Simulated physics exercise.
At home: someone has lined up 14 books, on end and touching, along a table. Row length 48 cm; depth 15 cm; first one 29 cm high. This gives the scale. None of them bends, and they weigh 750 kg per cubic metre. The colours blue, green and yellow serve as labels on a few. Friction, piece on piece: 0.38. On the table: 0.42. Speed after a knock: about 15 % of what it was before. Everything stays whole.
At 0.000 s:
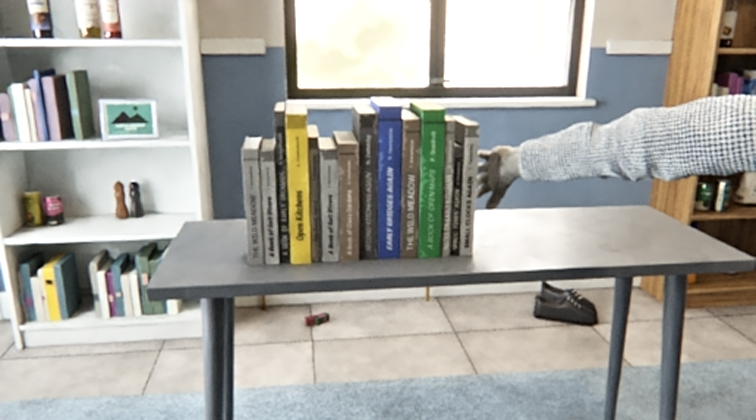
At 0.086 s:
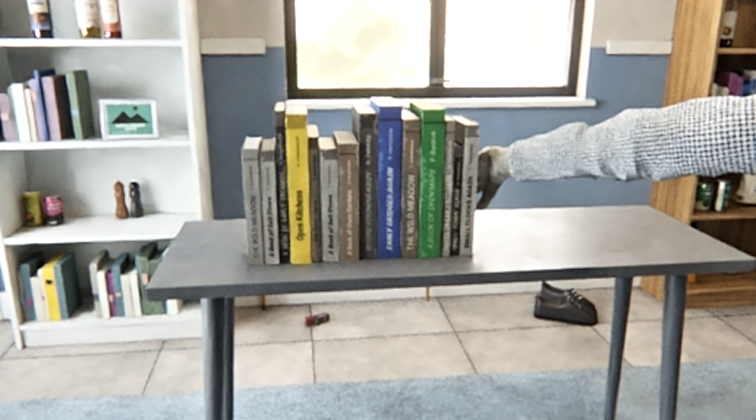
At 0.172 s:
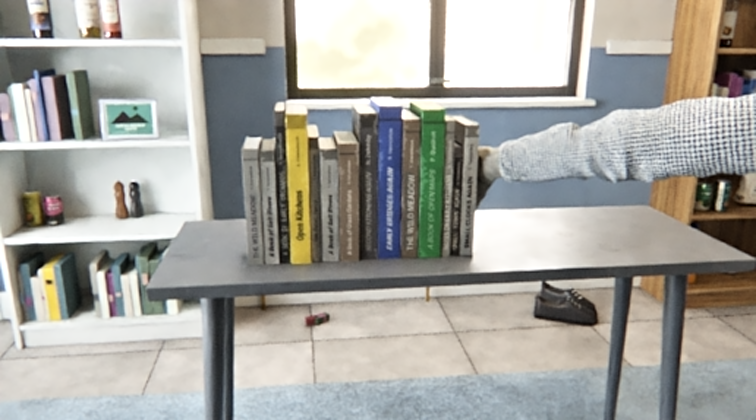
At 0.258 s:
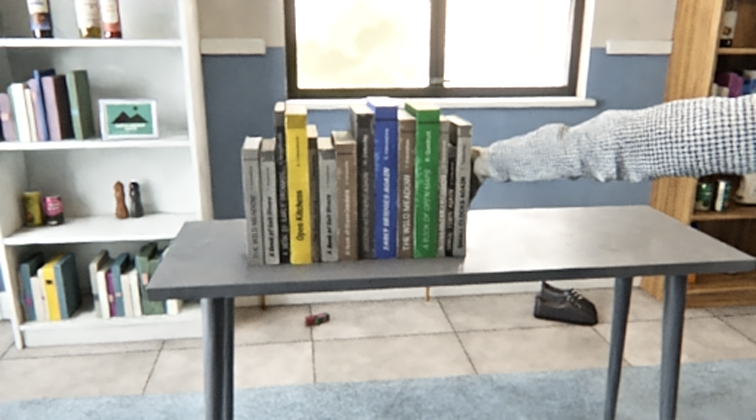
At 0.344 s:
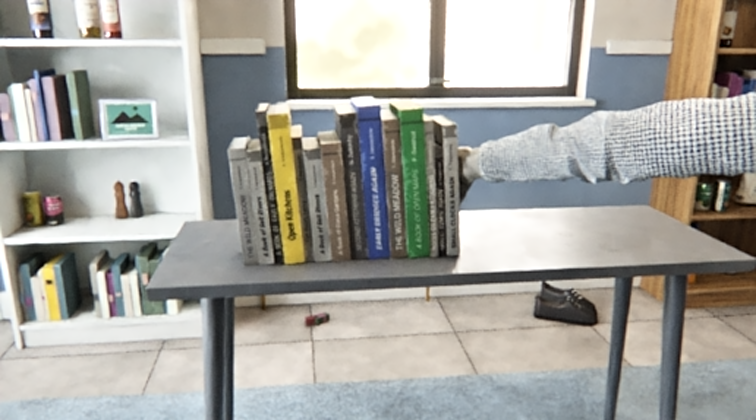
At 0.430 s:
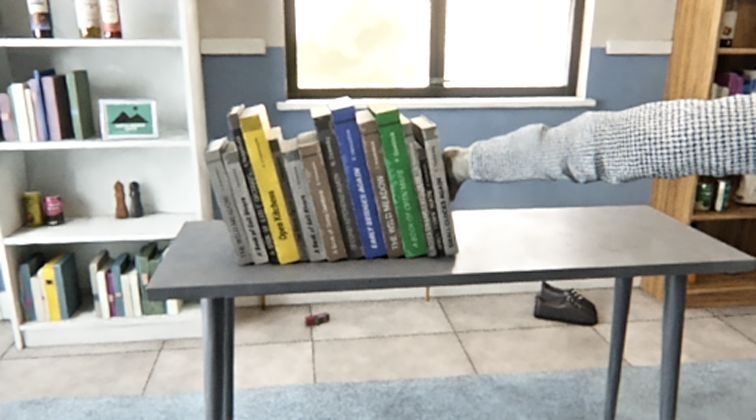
A hand pushes a row of upright books from the right, and they lean left.
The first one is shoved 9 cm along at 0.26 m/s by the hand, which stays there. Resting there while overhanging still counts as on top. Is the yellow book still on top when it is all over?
Yes, it is still on top.
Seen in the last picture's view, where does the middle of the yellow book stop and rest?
About (199, 210) in the last picture.
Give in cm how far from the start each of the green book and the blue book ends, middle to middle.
Green: About 10 cm, blue: About 10 cm.
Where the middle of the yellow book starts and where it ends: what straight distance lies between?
I'd say close to 20 cm away from its start.
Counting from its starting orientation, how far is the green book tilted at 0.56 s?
Roughly 25 degrees.
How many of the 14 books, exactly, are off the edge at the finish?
The tally stands at 1.
After 0.49 s, none of the 14 books off the edge, 14 disturbed; yellow book leaning 18°; green book leaning 18°.
After 0.56 s, none of the 14 books off the edge, 14 disturbed; yellow book leaning 25°; blue book leaning 25°.
After 0.76 s, none of the 14 books off the edge, 14 disturbed; yellow book leaning 47°; blue book leaning 37°.
After 1.02 s, 1 of the 14 books off the edge; yellow book leaning 60°; green book leaning 37°.
At rest (1.3 s), 1 of the 14 books off the edge; yellow book leaning 60°; blue book leaning 37°; green book leaning 37°. As the last picture would show them, middles, yellow book near (200, 210), blue book near (326, 186).
